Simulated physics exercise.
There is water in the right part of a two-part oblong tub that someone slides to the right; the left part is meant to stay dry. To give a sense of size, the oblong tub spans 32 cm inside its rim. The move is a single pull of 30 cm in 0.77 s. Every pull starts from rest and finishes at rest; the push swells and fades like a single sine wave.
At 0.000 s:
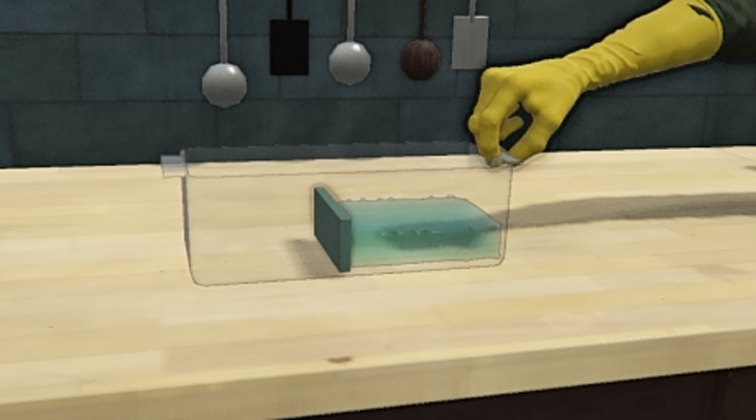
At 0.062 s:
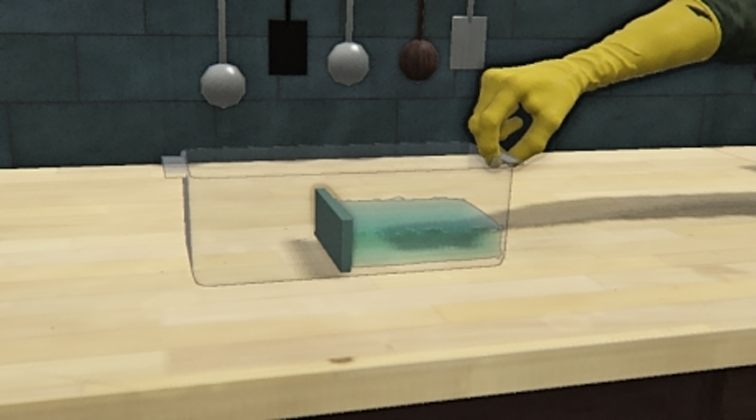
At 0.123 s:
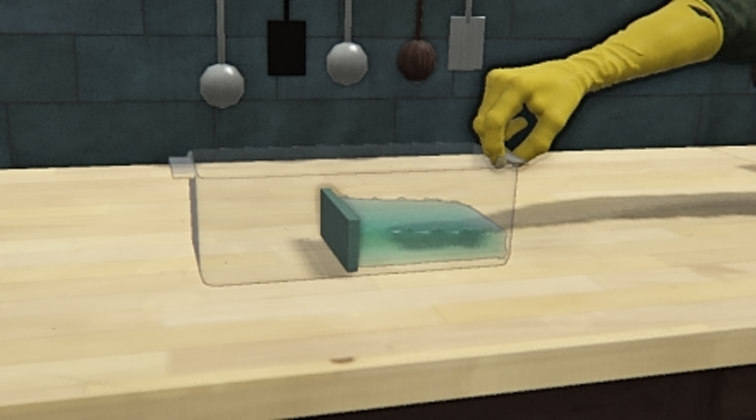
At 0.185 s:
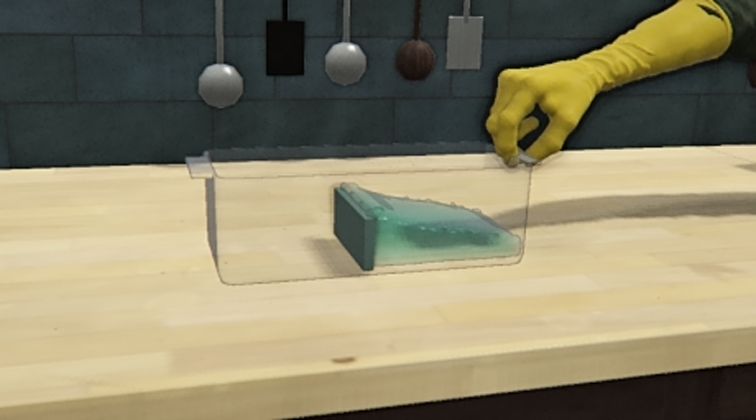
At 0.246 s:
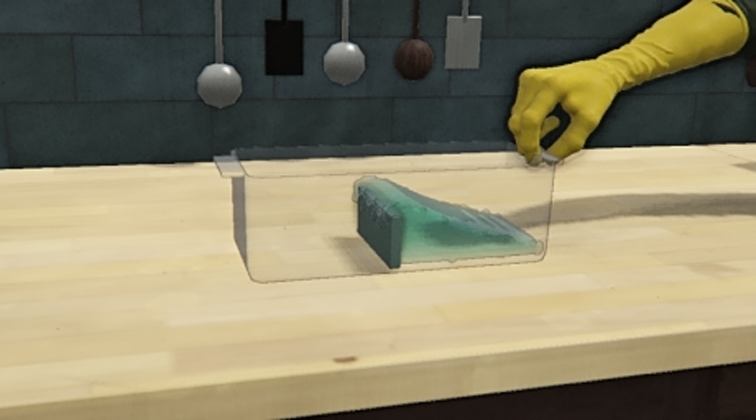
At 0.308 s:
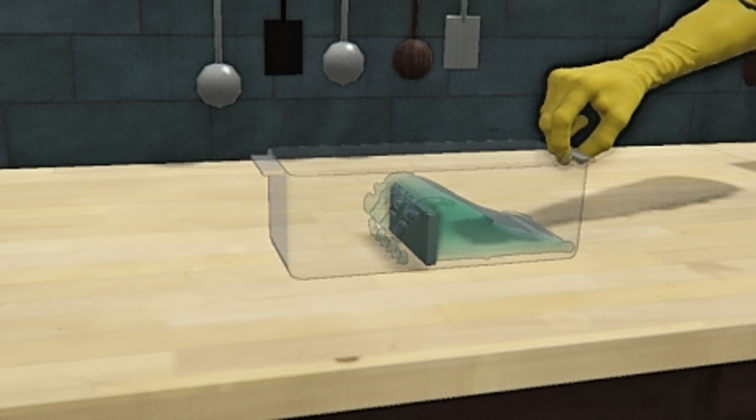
On a wooden kitchen counter, a yellow-gloved hand pulled a clear oblong tub to the right, and the greenish water in its right part piled up against the divider and slopped over to the left.
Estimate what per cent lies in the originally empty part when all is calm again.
I would say 21 per cent.
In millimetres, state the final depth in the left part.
10 mm, roughly.
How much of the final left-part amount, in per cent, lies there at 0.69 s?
I'd put it at about 60 percent.
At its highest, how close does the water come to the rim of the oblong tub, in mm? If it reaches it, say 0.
0 mm.
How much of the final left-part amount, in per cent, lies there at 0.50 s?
I'd say something like 60 per cent at that point.
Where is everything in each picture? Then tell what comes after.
In the first picture, 0.0 cm from the start; oblong tub, level (335, 213) left, (482, 208) right, rim (490, 155); the top of the divider is at (345, 221).
In the second picture, 0.1 cm from the start; oblong tub, level (336, 213) left, (482, 209) right.
In the third picture, 0.8 cm from the start; oblong tub, level (342, 207) left, (486, 214) right.
In the fourth picture, 2.4 cm from the start; oblong tub, level (352, 197) left, (495, 220) right.
In the fifth picture, 5.3 cm from the start; oblong tub, level (368, 191) left, (493, 219) right.
In the sixth picture, 9.2 cm from the start; oblong tub, level (384, 206) left, (503, 215) right.
After 0.50 s it has gone 23 cm; 13 per cent is on the left side and 0 is out of the oblong tub.
After 0.69 s it has gone 30 cm; 13 per cent is on the left side and 2 is out of the oblong tub.
After 0.88 s it has gone 30 cm; 13 per cent is on the left side and 2 is out of the oblong tub.
After 1.07 s it has gone 30 cm; 19 per cent is on the left side and 2 is out of the oblong tub.
In the end 21 per cent is on the left side and 2 is out of the oblong tub.
